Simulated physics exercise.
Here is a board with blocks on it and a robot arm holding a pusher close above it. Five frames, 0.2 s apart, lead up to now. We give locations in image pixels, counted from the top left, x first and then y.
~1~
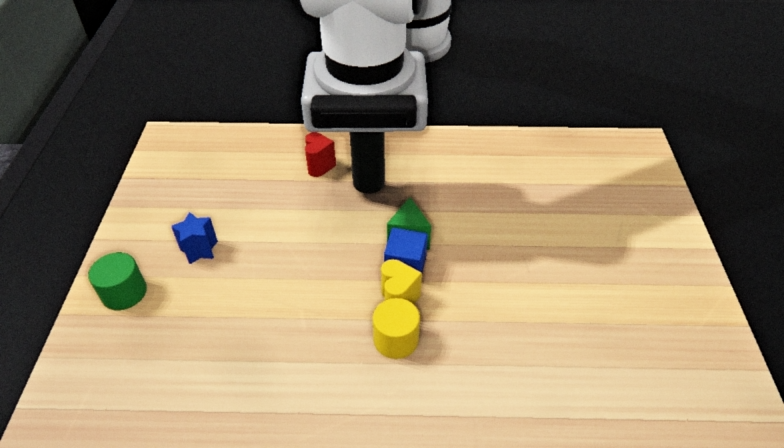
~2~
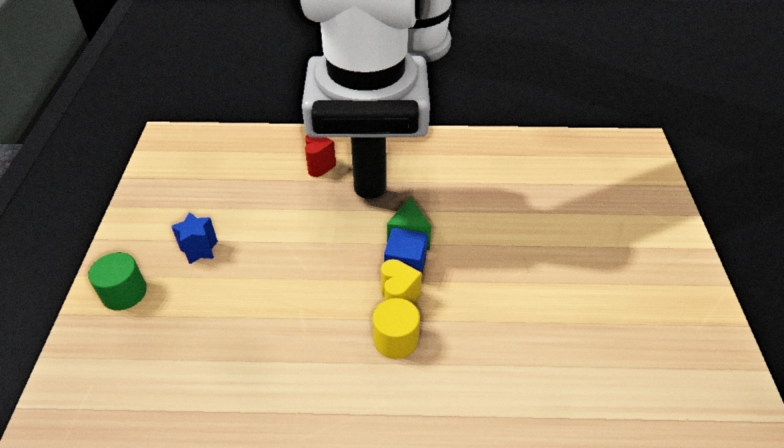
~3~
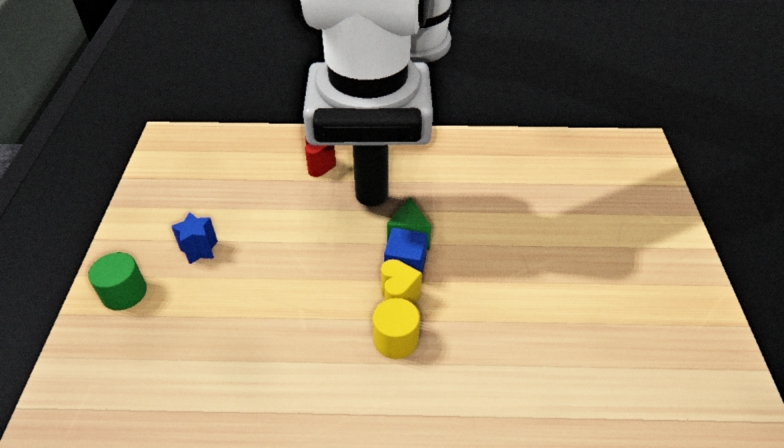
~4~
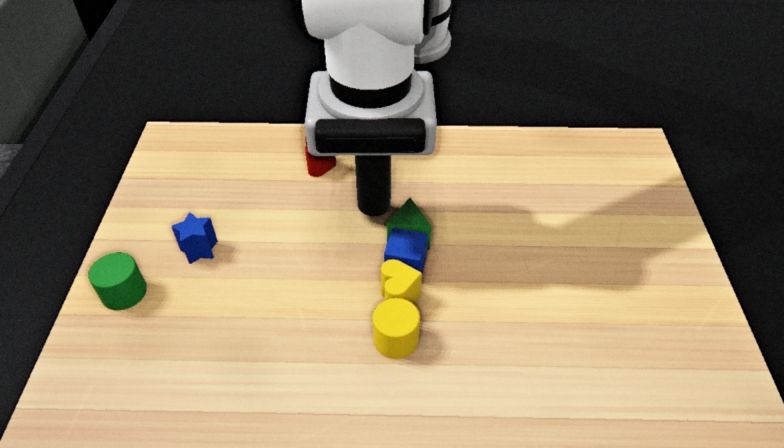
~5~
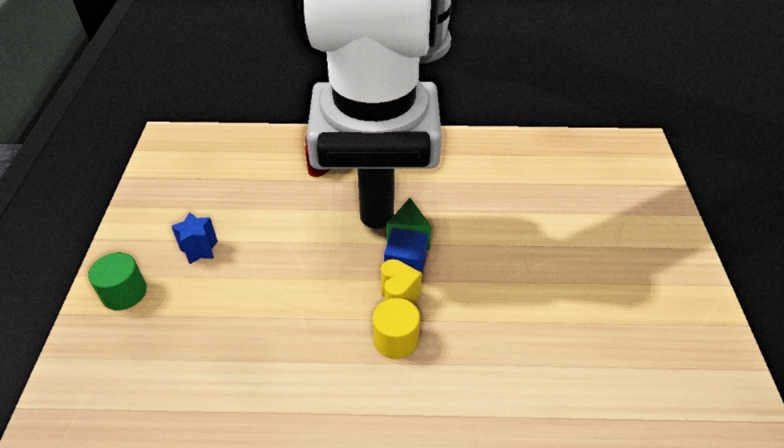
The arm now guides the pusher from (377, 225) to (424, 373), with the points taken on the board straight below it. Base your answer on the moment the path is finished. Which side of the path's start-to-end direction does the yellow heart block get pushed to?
It moves left.
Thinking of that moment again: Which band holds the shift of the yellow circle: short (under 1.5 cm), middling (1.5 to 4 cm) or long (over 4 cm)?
My prediction: Over 4 cm.
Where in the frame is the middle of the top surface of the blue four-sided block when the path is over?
It should be at (441, 270) by then.
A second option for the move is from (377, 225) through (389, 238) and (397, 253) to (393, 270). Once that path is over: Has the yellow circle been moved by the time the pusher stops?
Yes
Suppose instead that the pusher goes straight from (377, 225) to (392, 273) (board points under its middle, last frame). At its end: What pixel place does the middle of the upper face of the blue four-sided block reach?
When the path ends, it will be at (429, 261).
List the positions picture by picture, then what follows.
Pusher tip at (369, 183); block tops, yellow circle at (396, 316); yellow heart block at (399, 275); blue four-sided block at (406, 243); green triangular piece at (409, 215), in the first frame.
Pusher at (370, 188); blocks unchanged, in the second frame.
Pusher at (372, 195); blocks unchanged, in the third frame.
Pusher at (374, 205); blocks unchanged, in the fourth frame.
Pusher at (377, 217); yellow circle at (396, 316); yellow heart block at (399, 275); blue four-sided block at (406, 243); green triangular piece at (409, 215), in the fifth frame.
What follows on the original path. One third of the way, pusher at (391, 260); yellow heart block at (399, 278); blue four-sided block at (425, 258), turned 20° clockwise; green triangular piece at (424, 220), turned 20° anticlockwise.
Two thirds of the way, pusher at (407, 309); yellow circle at (402, 353); yellow heart block at (427, 324), turned 35° anticlockwise; blue four-sided block at (441, 270), turned 25° anticlockwise; green triangular piece at (424, 220), turned 20° anticlockwise.
At the end, pusher at (425, 365); yellow circle at (398, 384); yellow heart block at (464, 368), turned 105° anticlockwise; blue four-sided block at (441, 270), turned 25° anticlockwise; green triangular piece at (424, 220), turned 20° anticlockwise.
